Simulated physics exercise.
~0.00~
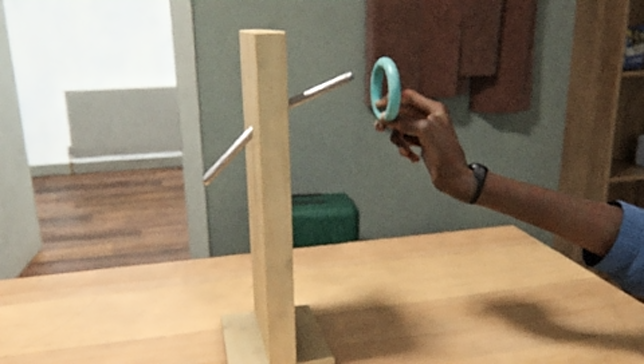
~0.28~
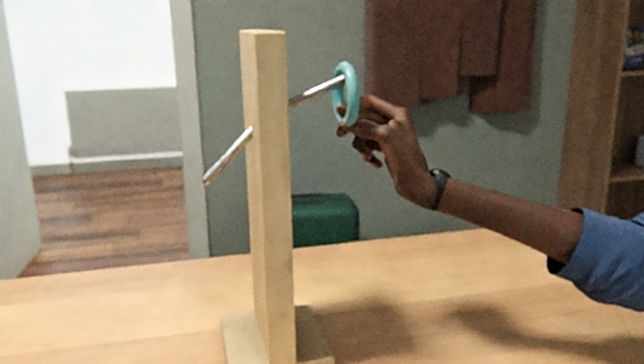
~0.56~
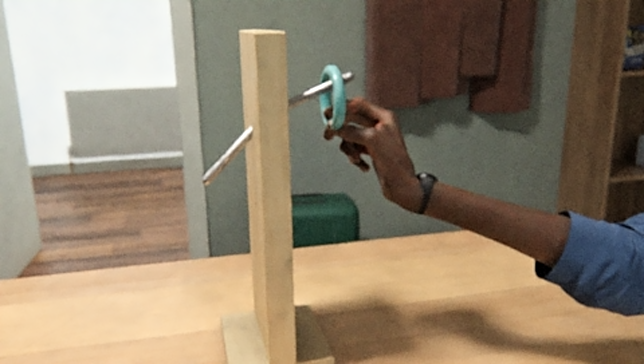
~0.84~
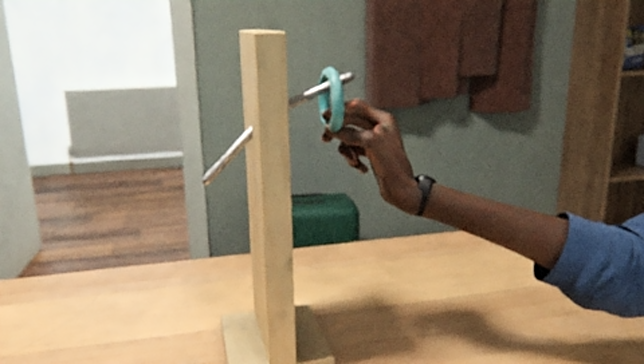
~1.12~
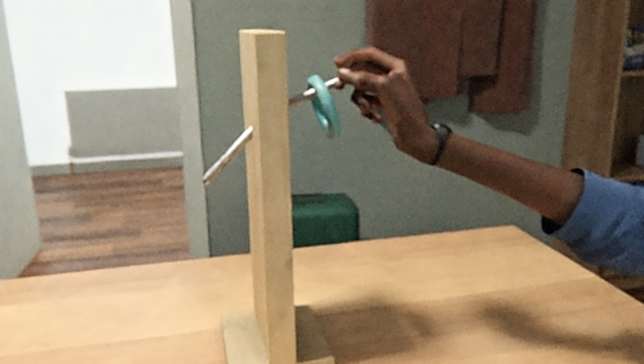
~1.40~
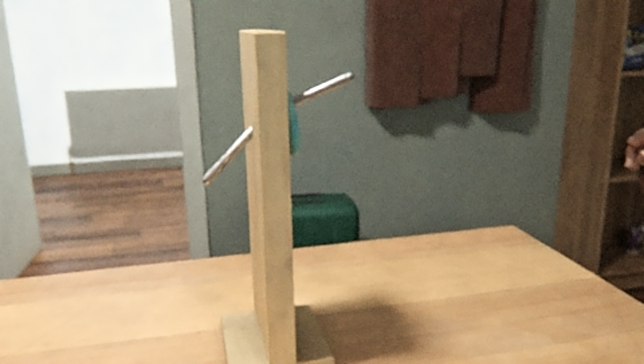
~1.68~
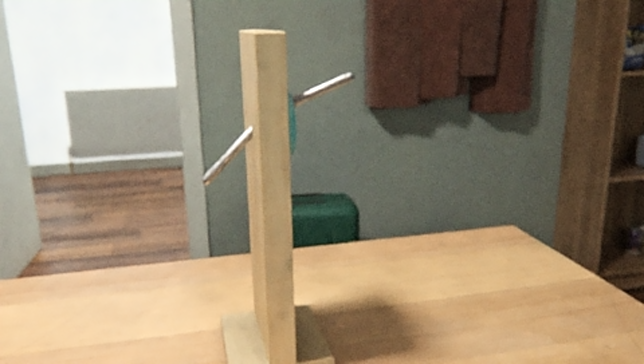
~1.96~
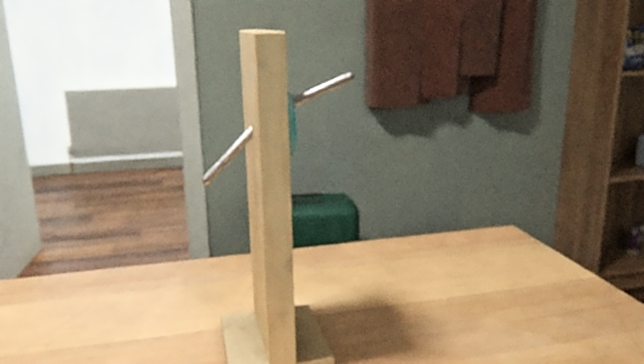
At a wooden table, a hand threading a turquoise ring onto a peg, letting go, the ring sliding to hang beside the post.
